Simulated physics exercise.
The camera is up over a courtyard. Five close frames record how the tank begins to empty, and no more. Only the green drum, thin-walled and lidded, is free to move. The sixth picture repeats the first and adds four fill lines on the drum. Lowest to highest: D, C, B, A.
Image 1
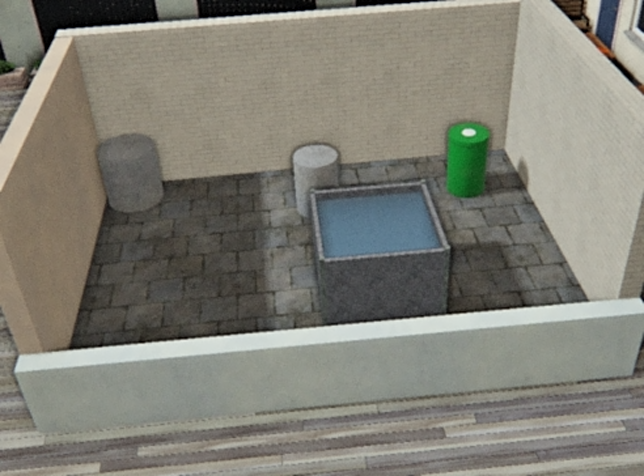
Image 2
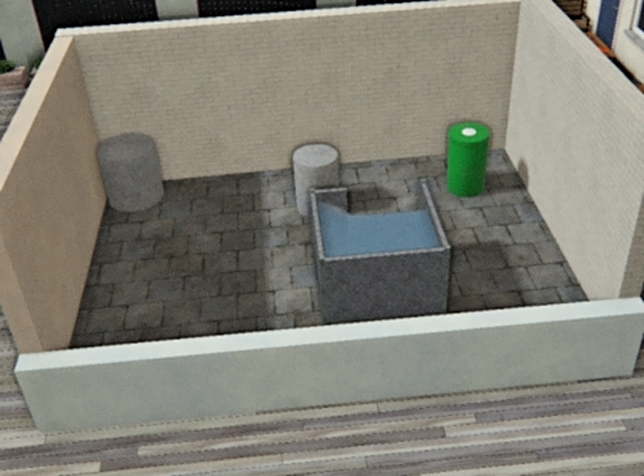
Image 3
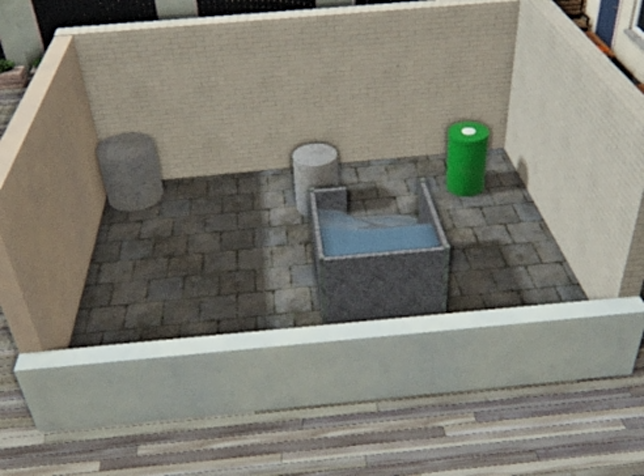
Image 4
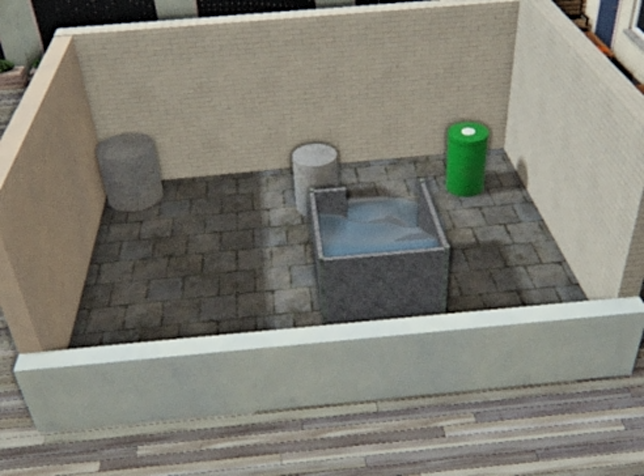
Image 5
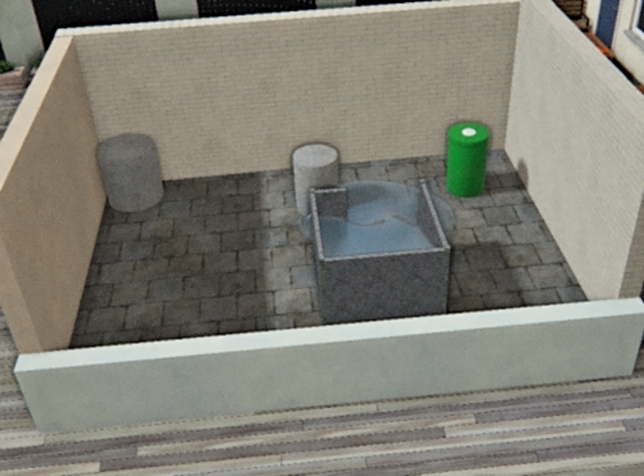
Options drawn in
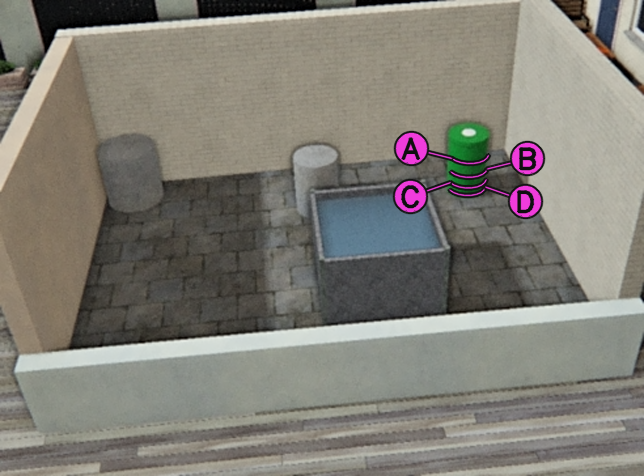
Water fills a square, speckled grey tank in a paved courtyard, seen from a fixed view high above a low pale wall at the front. Behind the tank stands a light grey cylinder, with a darker grey one at the left and a green drum with a white spot on its lid at the right. The tank's back side opens, and the water drops inside, ripples and spreads low onto the paving behind, while the drum shows no clear movement.
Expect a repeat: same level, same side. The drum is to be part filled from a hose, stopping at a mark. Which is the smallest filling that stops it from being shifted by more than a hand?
B.
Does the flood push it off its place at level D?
Yes, it does.
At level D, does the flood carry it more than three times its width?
Yes, it does.
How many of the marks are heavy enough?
Two of the four.
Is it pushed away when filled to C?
Yes, that goes wrong.
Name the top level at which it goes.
The answer is C.
On the marked copy, A at (473, 163); B at (472, 177); C at (471, 187); D at (470, 195); from the bottom up D, C, B, A.
Choosing A, it does not move.
Choosing B, it shifts by a finger or two and stays.
Choosing C, it is pushed about 3 times its own width away.
Choosing D, it is pushed about 4 times its own width away.
